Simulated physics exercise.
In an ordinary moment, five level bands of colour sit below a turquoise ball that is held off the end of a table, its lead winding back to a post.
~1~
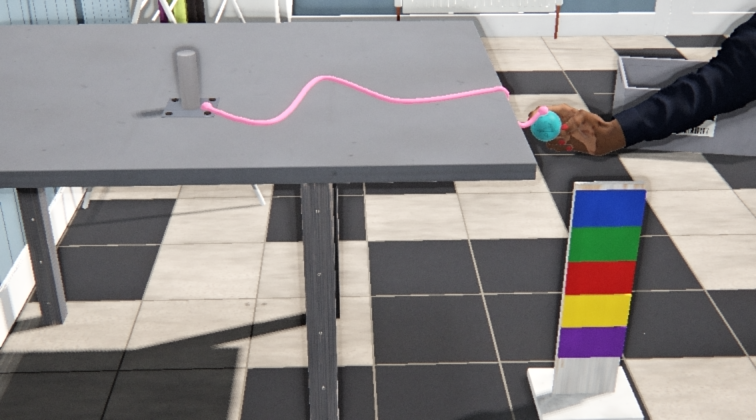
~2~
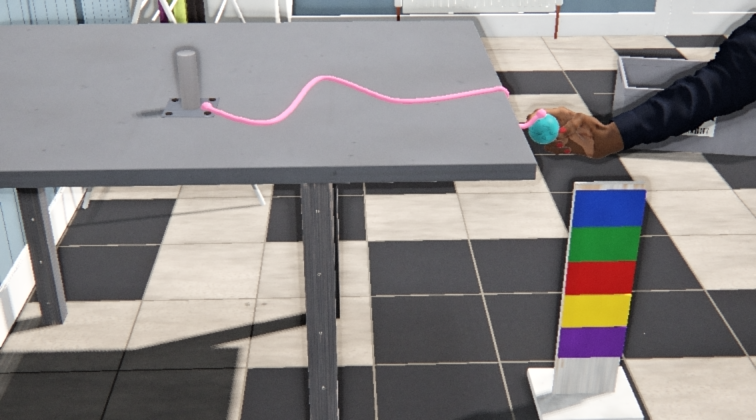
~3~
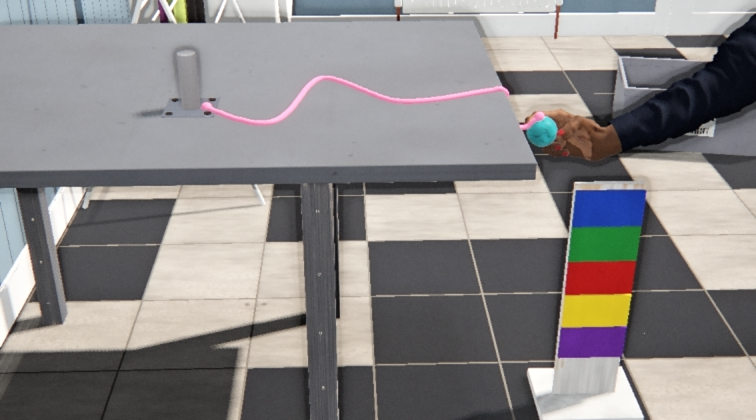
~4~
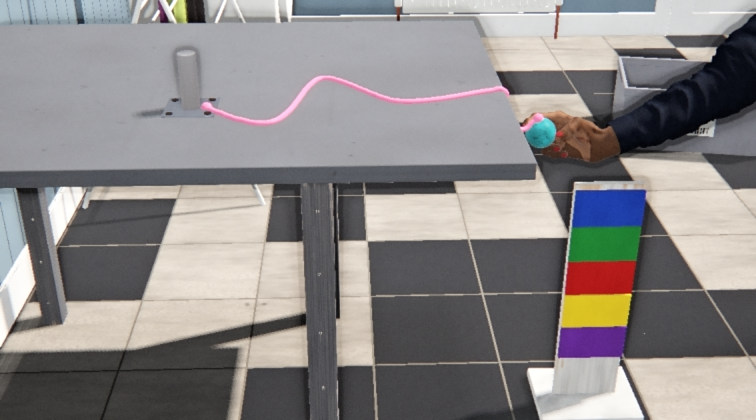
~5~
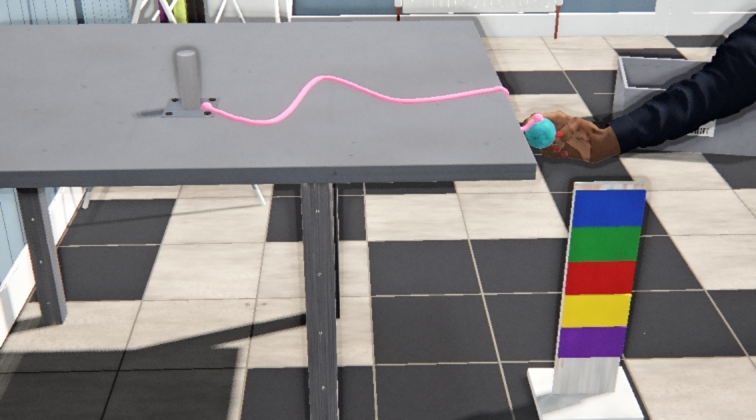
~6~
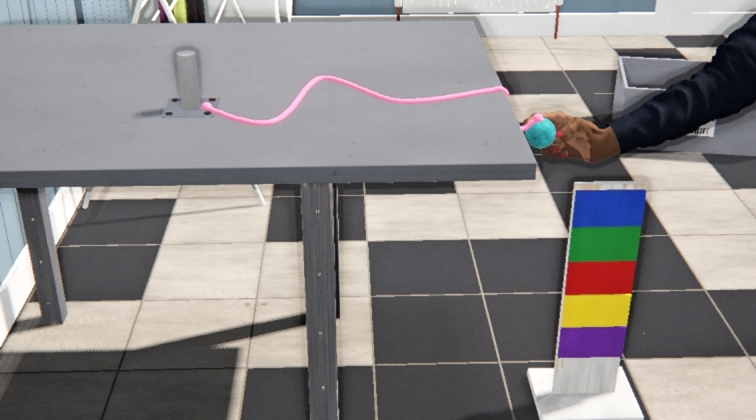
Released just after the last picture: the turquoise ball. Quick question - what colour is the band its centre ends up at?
It's the red band.
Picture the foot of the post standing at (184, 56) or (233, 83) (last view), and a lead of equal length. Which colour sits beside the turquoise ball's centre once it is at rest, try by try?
Taking the two spots in turn: Green, then yellow.
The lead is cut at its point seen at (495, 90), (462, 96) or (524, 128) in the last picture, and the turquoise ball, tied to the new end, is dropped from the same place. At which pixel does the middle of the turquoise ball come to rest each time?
In that order: (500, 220), (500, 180) and (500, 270).
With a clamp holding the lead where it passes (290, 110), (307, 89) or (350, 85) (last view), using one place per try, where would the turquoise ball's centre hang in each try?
It comes to rest around (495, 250), (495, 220) and (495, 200) respectively.
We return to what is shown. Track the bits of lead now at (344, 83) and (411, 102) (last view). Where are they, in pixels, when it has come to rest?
I'd say about (448, 91) for one and about (503, 122) for the other.
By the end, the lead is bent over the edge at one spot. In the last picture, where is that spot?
Roughly (385, 99).
Soon after, ball near (507, 269); level with red.
Then, ball near (480, 285); level with red.
At rest, ball near (492, 285); level with red. The red one.
